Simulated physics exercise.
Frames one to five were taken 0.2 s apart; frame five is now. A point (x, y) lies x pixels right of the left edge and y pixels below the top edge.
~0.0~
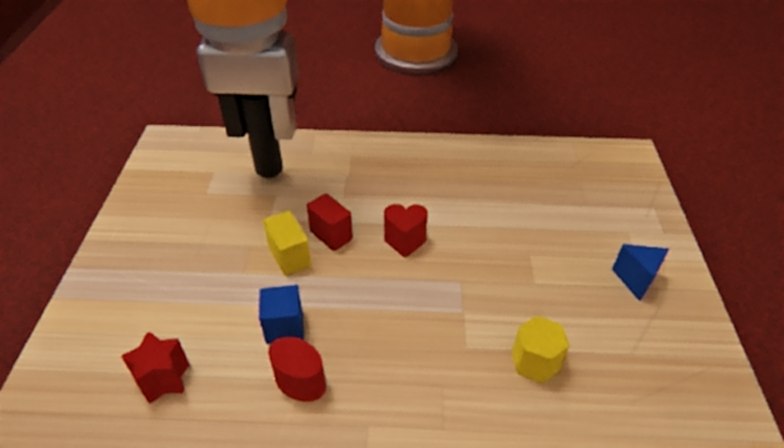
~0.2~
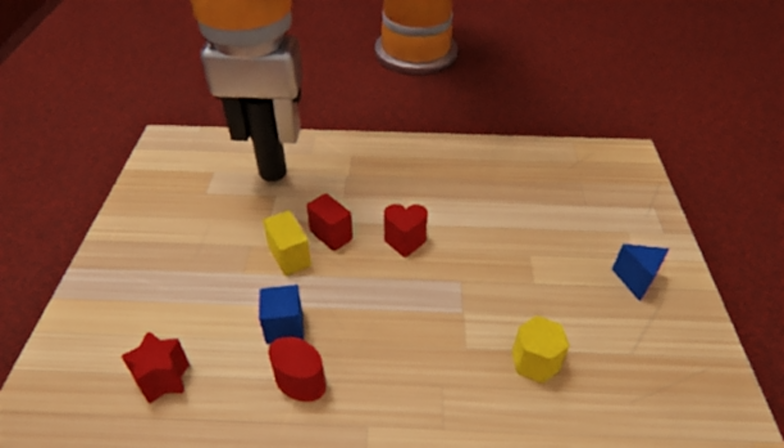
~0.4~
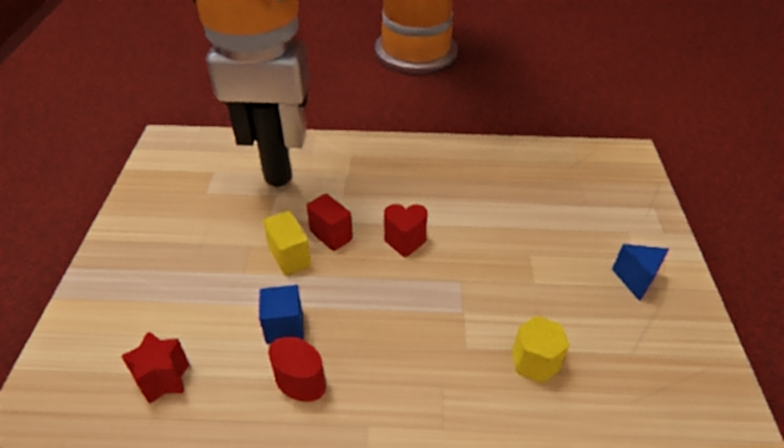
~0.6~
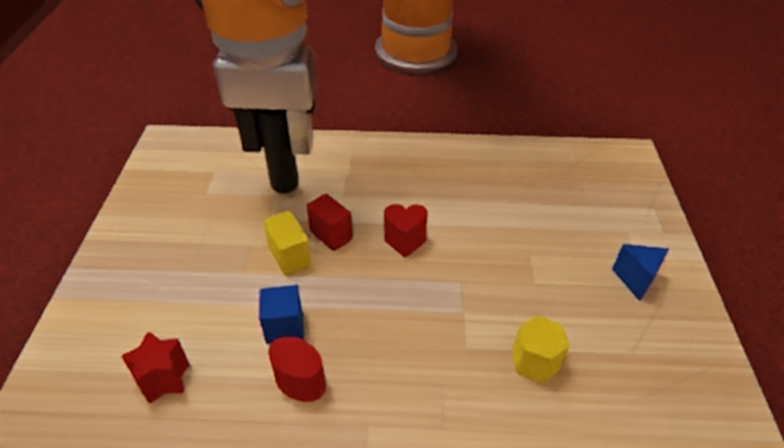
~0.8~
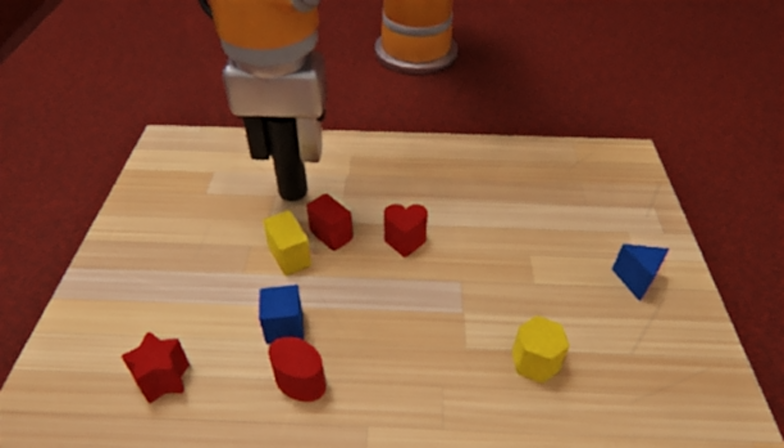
A robot arm with a dark post at its tip starts near the upper left of a wooden board, above a yellow block and a red block. It slides a short way down and to the right, drawing closer to the two blocks, while all the scattered red, blue and yellow shapes stay still.
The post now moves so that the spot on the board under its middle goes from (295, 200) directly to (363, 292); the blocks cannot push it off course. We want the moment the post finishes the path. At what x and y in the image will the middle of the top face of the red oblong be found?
I'd expect the centre of its top face to be at (389, 242).
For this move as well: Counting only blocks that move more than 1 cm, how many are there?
My best guess is that a single block moves over 1 cm.
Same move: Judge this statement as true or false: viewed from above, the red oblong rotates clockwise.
That statement is not accurate.
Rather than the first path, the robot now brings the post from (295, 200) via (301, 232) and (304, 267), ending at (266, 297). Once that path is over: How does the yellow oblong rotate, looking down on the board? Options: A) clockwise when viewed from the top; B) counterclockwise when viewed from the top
Correct choice: A.
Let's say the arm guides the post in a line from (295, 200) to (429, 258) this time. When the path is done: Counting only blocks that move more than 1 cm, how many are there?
When the path ends, I think you'll find two blocks out of place by more than 1 cm.
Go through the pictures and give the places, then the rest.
Post's lower end at (269, 170); yellow oblong at (285, 229); red oblong at (329, 208), in the first frame.
Post at (273, 174); blocks still, in the second frame.
Post at (278, 179); blocks still, in the third frame.
Post at (285, 185); blocks still, in the fourth frame.
Post at (293, 193); yellow oblong at (285, 229); red oblong at (329, 208), in the fifth frame.
The first path, step by step. One third of the way, post at (313, 221); red oblong at (340, 217), turned 15° anticlockwise.
Two thirds of the way, post at (337, 252); red oblong at (374, 235), turned 50° anticlockwise.
At the end, post at (363, 285); yellow oblong still; red oblong at (389, 242), turned 80° anticlockwise.
